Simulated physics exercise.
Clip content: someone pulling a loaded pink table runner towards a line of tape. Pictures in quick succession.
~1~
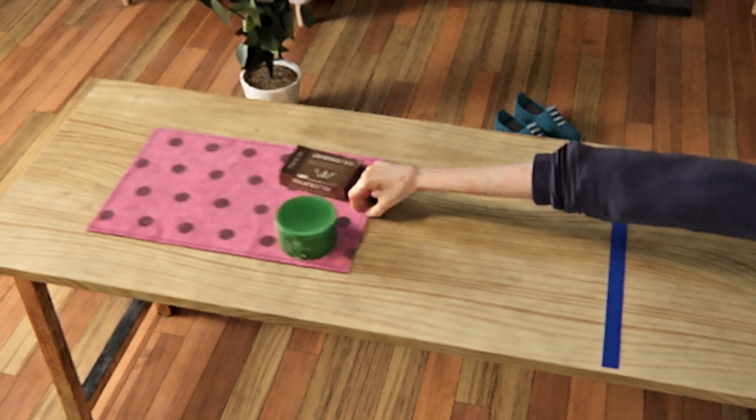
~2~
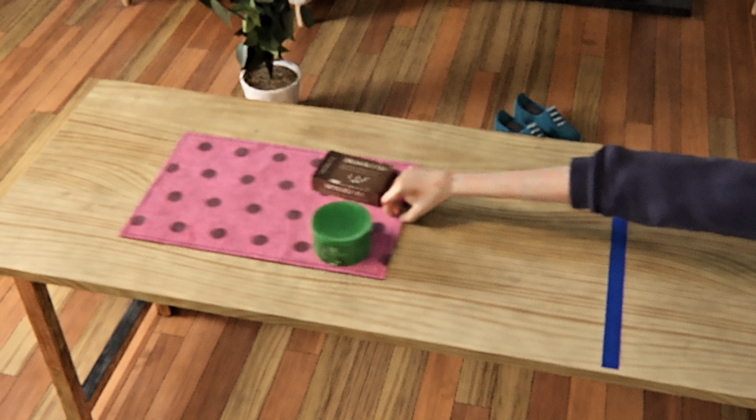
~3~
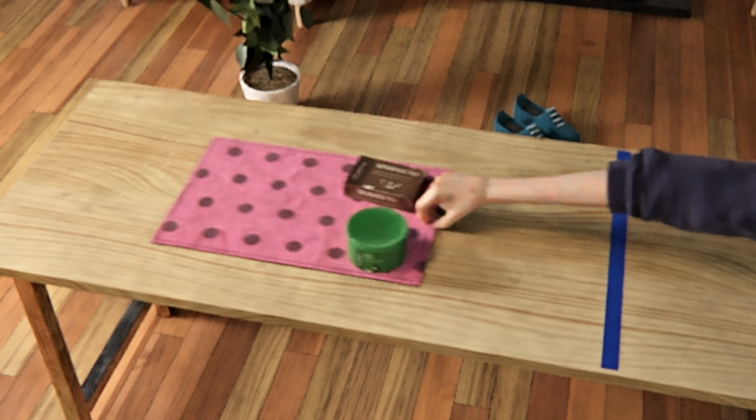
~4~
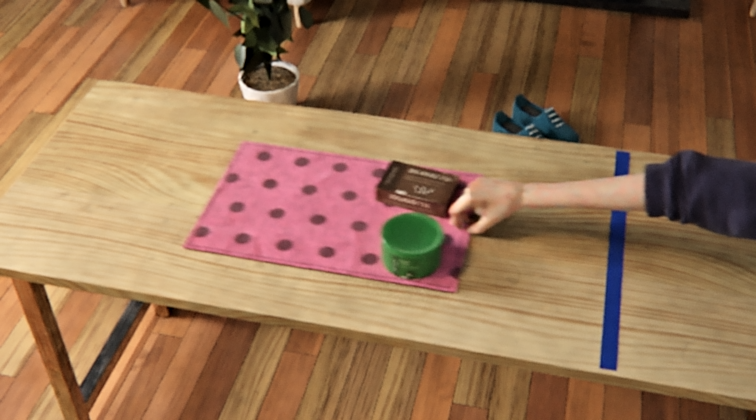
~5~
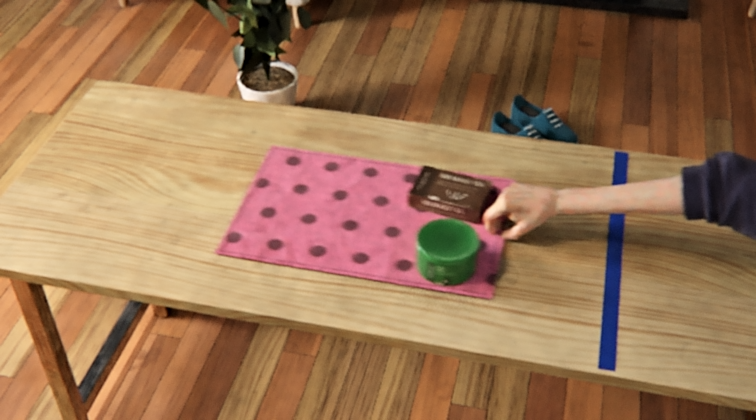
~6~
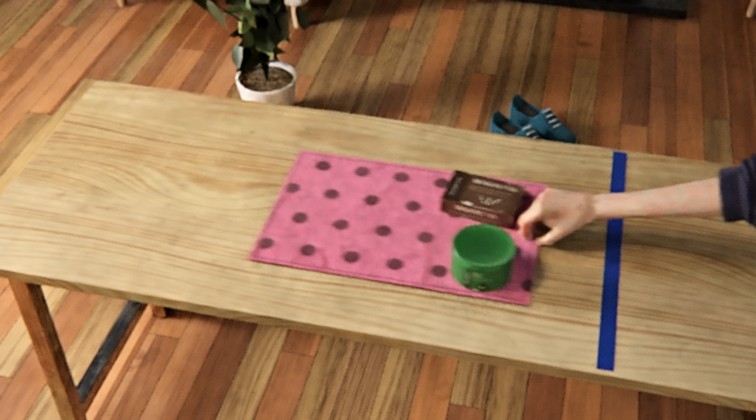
The clip opens on a wooden table where a hand grips the right end of a pink spotted runner carrying a brown packet and a green tub. The hand pulls the runner steadily rightward, and both objects ride along with it, drawing closer to the blue tape line.
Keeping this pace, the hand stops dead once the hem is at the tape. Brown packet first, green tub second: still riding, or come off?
Brown packet - came off; green tub - came off.
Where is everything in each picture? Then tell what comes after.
Table runner end (347, 273); brown packet (321, 166); green tub (306, 215); tape (612, 345), in the first frame.
Table runner end (383, 280), far hem (118, 236); green tub (341, 221), in the second frame.
Table runner end (419, 286); brown packet (386, 176), in the third frame.
Table runner end (455, 293), far hem (183, 248); green tub (412, 233), in the fourth frame.
Table runner end (491, 299); brown packet (450, 187), in the fifth frame.
Table runner end (528, 306), far hem (248, 260); brown packet (484, 192); green tub (484, 245); tape (607, 347), in the sixth frame.
Then, 0.06 s past the final frame, hem short of the tape; brown packet on the cloth near (524, 205); green tub on the cloth near (527, 265).
Then, 0.17 s past the final frame, hem at the tape; brown packet on the cloth near (596, 216); green tub on the cloth near (606, 278).
When it is over, hem at the tape; brown packet ahead of the hem near (687, 230); green tub ahead of the hem near (707, 295). The brown packet leaves the cloth and the green tub shoots off the front.
